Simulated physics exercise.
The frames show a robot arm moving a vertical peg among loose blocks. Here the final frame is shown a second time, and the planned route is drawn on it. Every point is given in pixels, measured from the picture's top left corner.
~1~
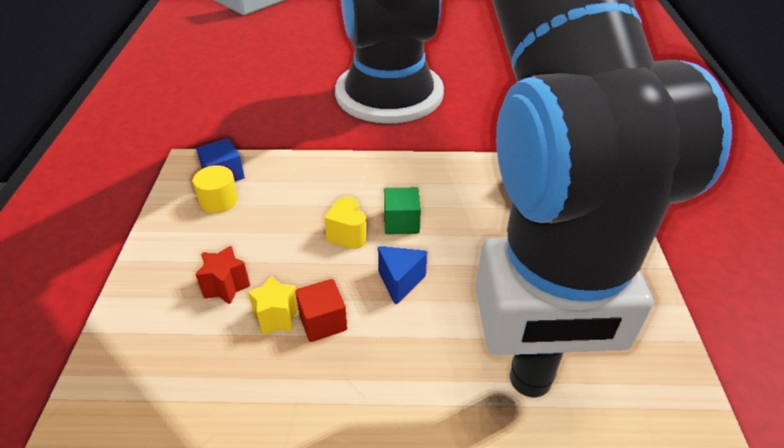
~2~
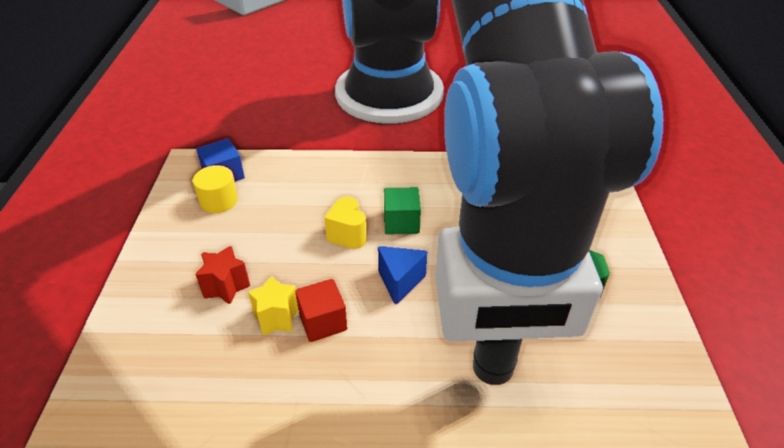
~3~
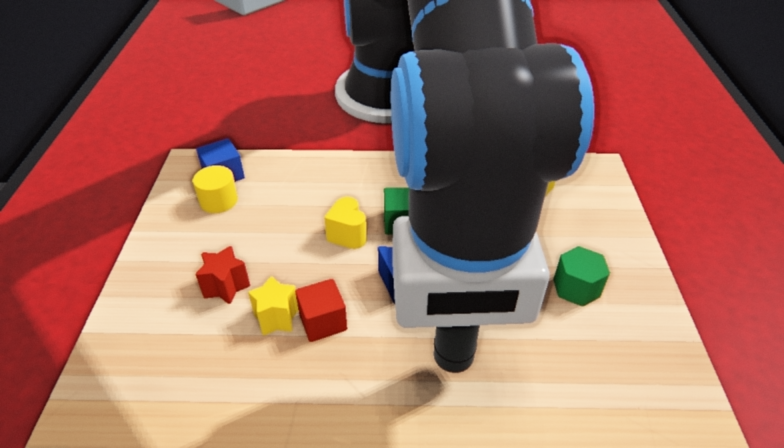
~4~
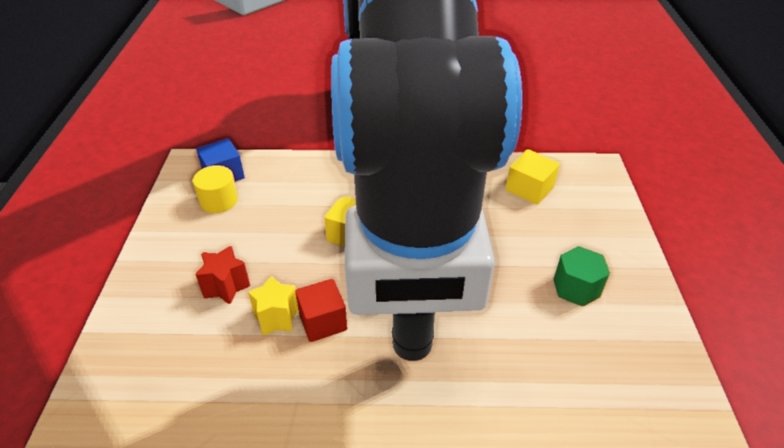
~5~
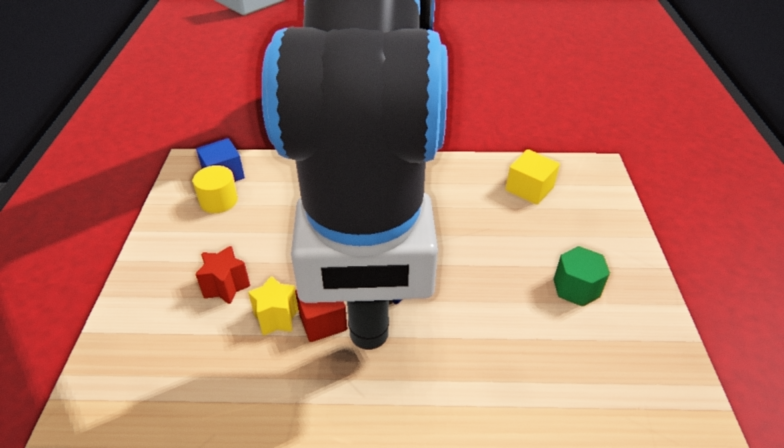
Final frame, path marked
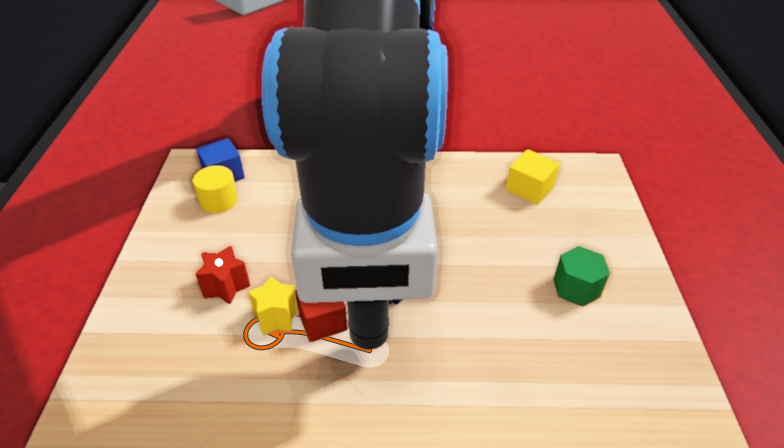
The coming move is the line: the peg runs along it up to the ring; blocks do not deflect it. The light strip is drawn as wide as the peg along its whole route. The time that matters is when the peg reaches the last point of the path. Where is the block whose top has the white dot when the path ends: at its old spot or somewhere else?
It stays put.
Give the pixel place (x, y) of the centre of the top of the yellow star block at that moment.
It ends at (249, 283).
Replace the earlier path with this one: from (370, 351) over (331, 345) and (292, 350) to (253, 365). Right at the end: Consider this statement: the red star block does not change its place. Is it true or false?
Verdict: True.
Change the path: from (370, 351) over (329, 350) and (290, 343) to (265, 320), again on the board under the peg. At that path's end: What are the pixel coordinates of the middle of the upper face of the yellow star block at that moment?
It is going to be at (254, 271).
The line goes from (370, 351) by way of (318, 336) to (264, 332); the dot is on the red star block.
What follows on the original path. One third of the way, peg (333, 324); yellow star block (269, 292), turned 15° anticlockwise; red four-sided block (314, 290).
Two thirds of the way, peg (297, 316); yellow star block (263, 290), turned 25° anticlockwise; red four-sided block (303, 277).
At the end, peg (260, 316); red star block unmoved; yellow star block (249, 283), turned 15° anticlockwise; red four-sided block (302, 276), turned 15° clockwise.
